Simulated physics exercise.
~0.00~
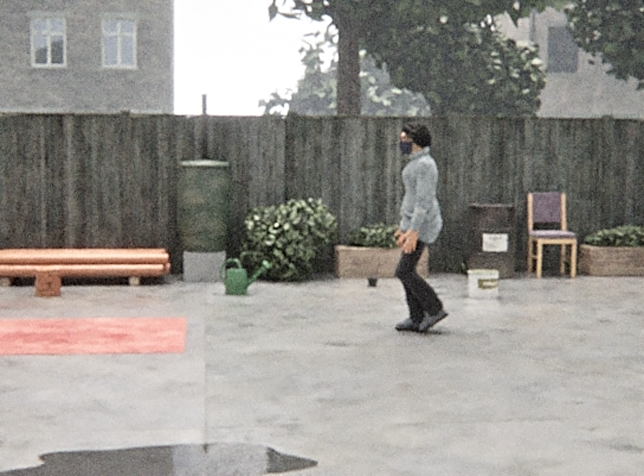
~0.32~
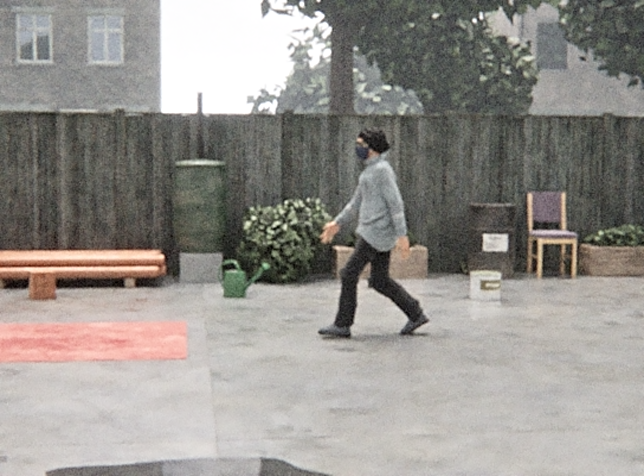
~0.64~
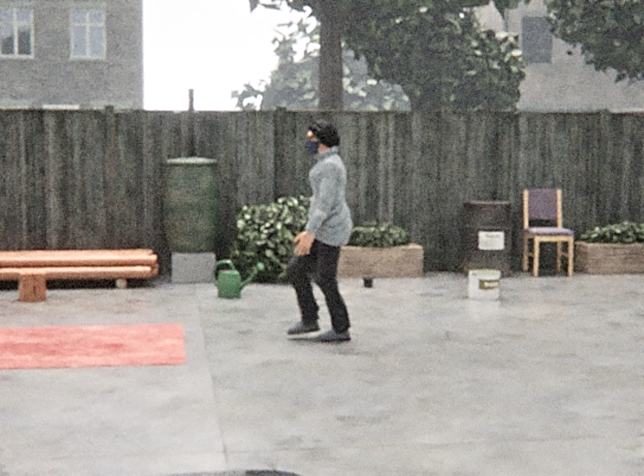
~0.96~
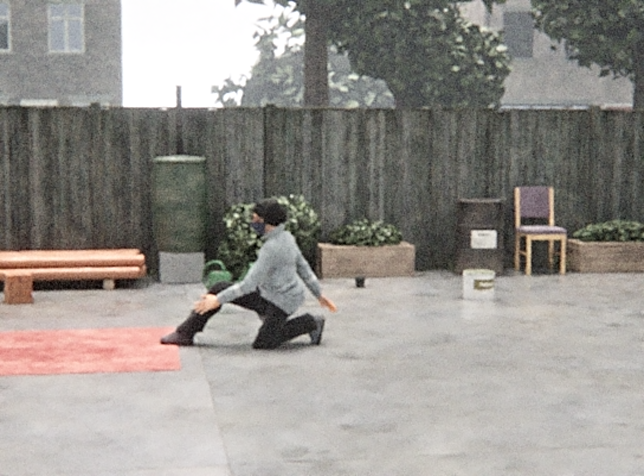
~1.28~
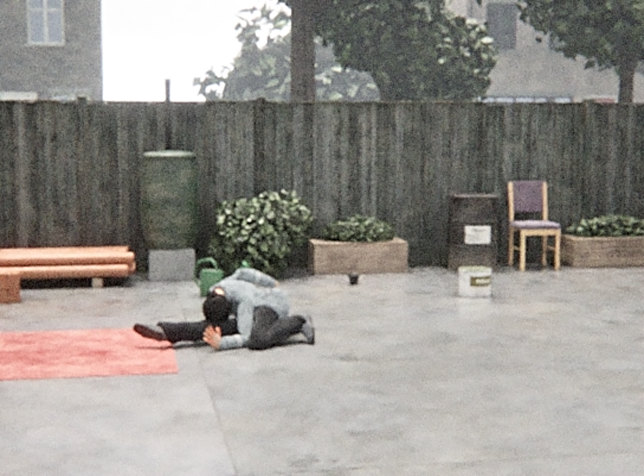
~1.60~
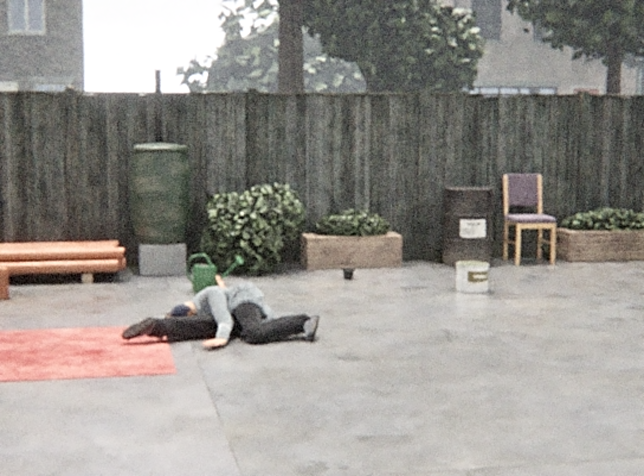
In a paved yard backed by a wooden fence, a person in a face covering and grey shirt walks left towards a red mat, drops low with one leg stretched onto it, folds forward and ends down on the ground, head short of the mat's near edge.
